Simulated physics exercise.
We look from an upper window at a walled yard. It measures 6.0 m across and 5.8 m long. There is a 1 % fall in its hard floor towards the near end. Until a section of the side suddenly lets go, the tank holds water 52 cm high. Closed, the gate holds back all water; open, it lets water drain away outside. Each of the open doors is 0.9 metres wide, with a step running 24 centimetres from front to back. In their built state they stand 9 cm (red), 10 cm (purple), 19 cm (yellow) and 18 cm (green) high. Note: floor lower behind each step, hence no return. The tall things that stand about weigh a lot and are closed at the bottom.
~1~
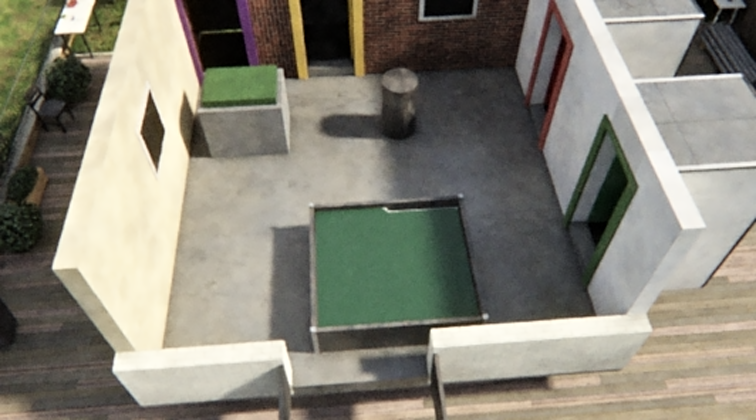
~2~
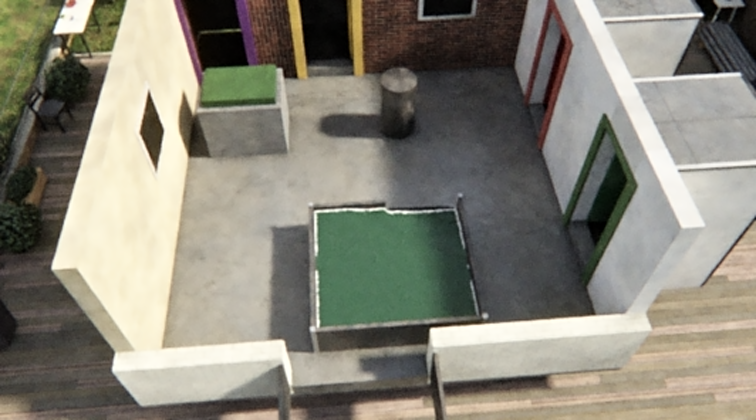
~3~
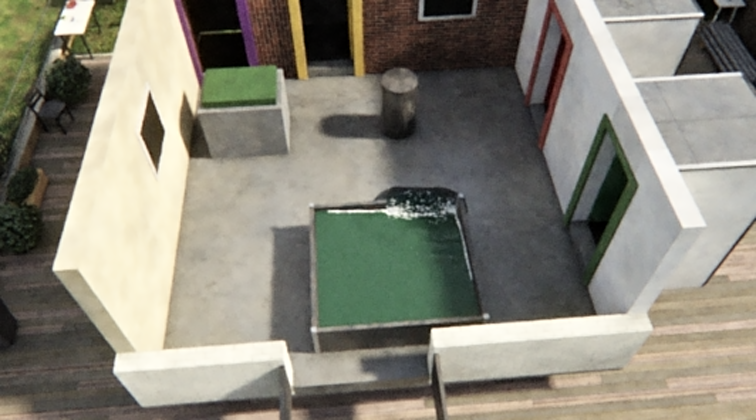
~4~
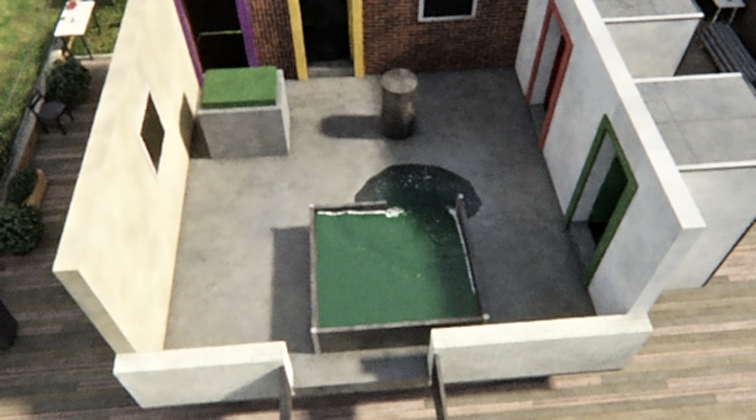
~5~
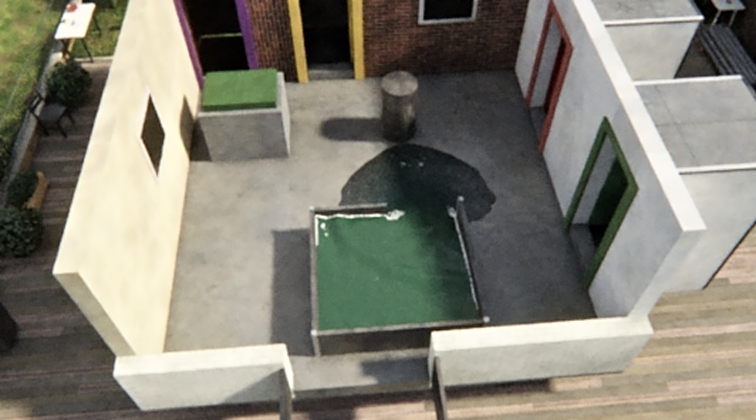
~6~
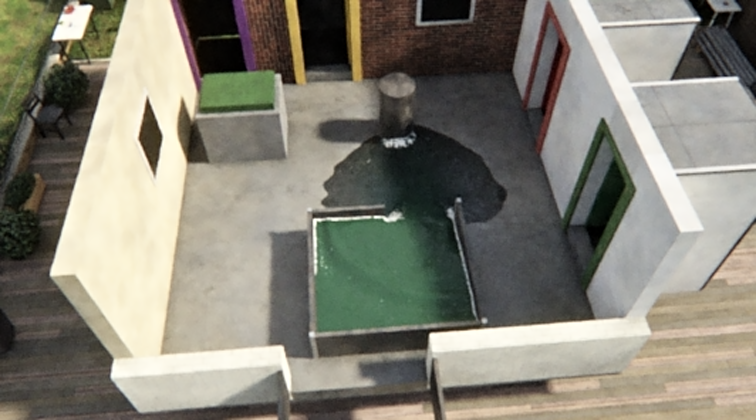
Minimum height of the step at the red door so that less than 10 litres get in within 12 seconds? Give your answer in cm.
Roughly 12 cm.
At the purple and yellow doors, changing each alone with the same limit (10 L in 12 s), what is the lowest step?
Some 9.0 cm for purple, some 9.0 cm for yellow.
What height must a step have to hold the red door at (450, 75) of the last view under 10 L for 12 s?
Minimum: About 16 cm.
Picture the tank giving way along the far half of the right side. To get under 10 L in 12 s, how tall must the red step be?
Some 6.5 centimetres.
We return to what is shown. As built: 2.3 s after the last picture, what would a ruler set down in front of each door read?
Door by door, in centimetres - red 11, purple 5, yellow 10, green 0.
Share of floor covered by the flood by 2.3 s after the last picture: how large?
I'd say near 45 percent is wet.
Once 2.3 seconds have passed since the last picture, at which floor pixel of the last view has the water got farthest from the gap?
Close to pixel (197, 90).
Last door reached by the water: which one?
Coming last is the green one.
Then, 0.7 s after the last picture water covers 25 % of the floor, deepest (30 cm) near (422, 222); it has not reached the red door.
Then, 2.3 s after the last picture water covers 45 % of the floor, deepest (26 cm) near (511, 71); 11 cm at the red door, 8 litres in over its 9 cm step.
Then, 11.3 s after the last picture water covers 95 % of the floor, deepest (10 cm) near (510, 357); 7 cm at the red door, 33 litres in over its 9 cm step.
At the red door as built, the water peaked near 15 cm, 3.1 s after the last picture.
With a step of 10.5 cm, 18 litres would have come in within the 12 s; with 14 cm, 3 litres. So under 10 litres takes about 12 cm.
